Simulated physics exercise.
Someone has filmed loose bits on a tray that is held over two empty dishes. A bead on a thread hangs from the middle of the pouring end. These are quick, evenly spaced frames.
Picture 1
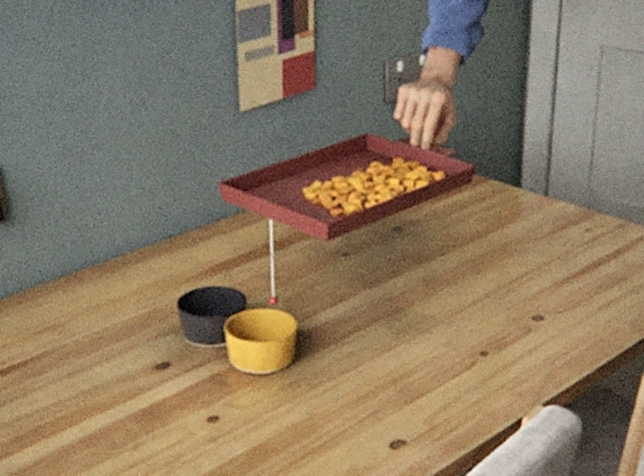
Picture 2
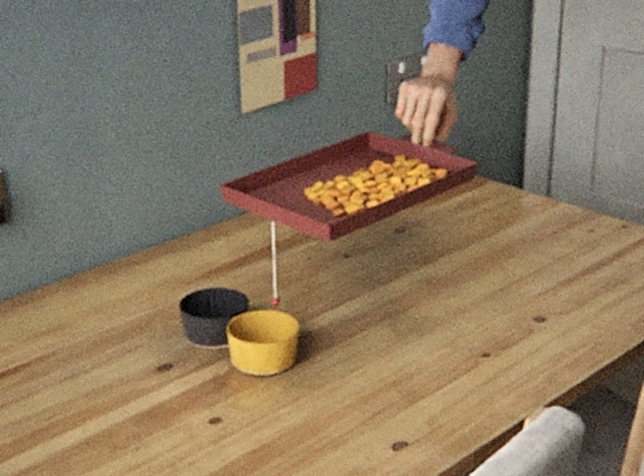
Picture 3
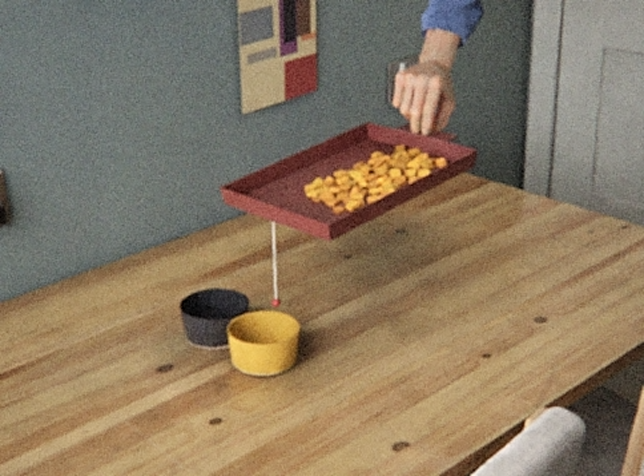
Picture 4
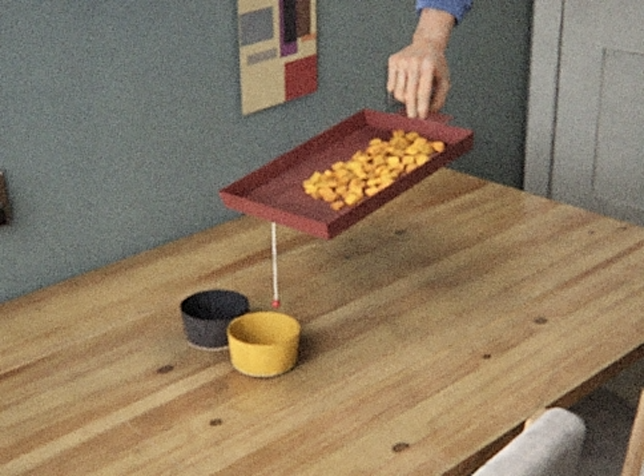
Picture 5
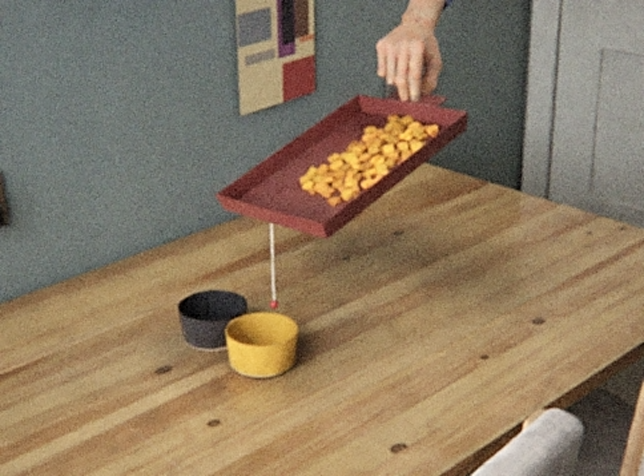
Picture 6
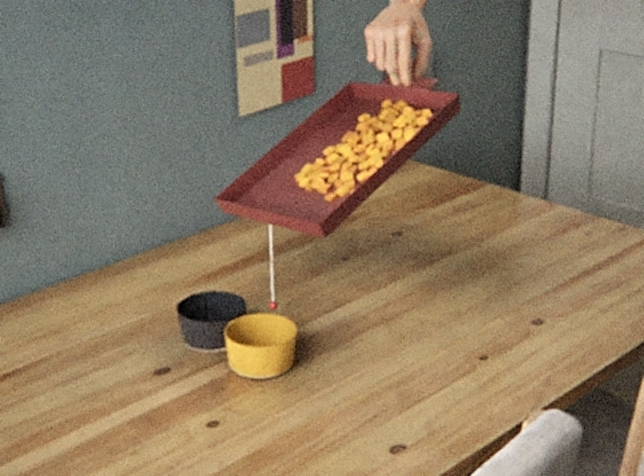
A red tray of small orange-yellow pieces, held at its far end by a hand, starts nearly level above a black bowl and a yellow bowl on a wooden table, then tilts gradually steeper as the hand raises that end.
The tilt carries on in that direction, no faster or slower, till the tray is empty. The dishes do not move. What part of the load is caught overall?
They take more than half between them.
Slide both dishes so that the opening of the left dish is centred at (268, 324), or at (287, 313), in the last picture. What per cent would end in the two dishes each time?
First some 0, then 0 per cent.
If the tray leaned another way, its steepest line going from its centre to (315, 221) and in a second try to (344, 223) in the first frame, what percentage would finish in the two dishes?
In turn 10 and 0 in a hundred.
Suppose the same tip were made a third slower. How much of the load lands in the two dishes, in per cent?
Close to 90 per cent.
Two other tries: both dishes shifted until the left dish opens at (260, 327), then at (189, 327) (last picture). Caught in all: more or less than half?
The first try: The smaller part. The second: Not half.
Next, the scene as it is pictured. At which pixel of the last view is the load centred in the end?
Near (209, 332).
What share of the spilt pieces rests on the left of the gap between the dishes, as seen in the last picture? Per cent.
Roughly 90 in a hundred.
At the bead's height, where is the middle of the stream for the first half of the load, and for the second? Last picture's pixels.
First near (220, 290), later near (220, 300).
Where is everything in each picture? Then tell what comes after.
Corners of the pouring end at (223, 183) and (327, 222), level; middle of the load at (380, 188), small crackers; left dish at (186, 326); right dish at (235, 351); bead on its thread at (274, 301), in the first picture.
Corners of the pouring end at (224, 185) and (329, 223), level; middle of the load at (382, 186), in the second picture.
Corners of the pouring end at (224, 187) and (328, 223), tipped barely, lowest at the left corner; middle of the load at (382, 180), in the third picture.
Corners of the pouring end at (223, 190) and (326, 222), tipped a little, lowest at the left corner; middle of the load at (380, 170), in the fourth picture.
Corners of the pouring end at (219, 194) and (322, 222), tipped clearly, lowest at the left corner; middle of the load at (375, 159), in the fifth picture.
Corners of the pouring end at (217, 197) and (318, 222), tipped clearly, lowest at the left corner; middle of the load at (369, 150); left dish at (185, 331); right dish at (234, 356), in the sixth picture.
Soon after the last picture, tray tipped steeply; nearly all on the tray; a stray few in the air.
A little later, tray tipped past a quarter turn; about two thirds on the tray; a small part in the left dish; a small part outside both; about a quarter in the air.
Later still, tray tipped past a quarter turn; a small part in the right dish; most in the left dish; a small part outside both.
At rest, tray tipped past a quarter turn; a small part in the right dish; most in the left dish; a small part outside both.
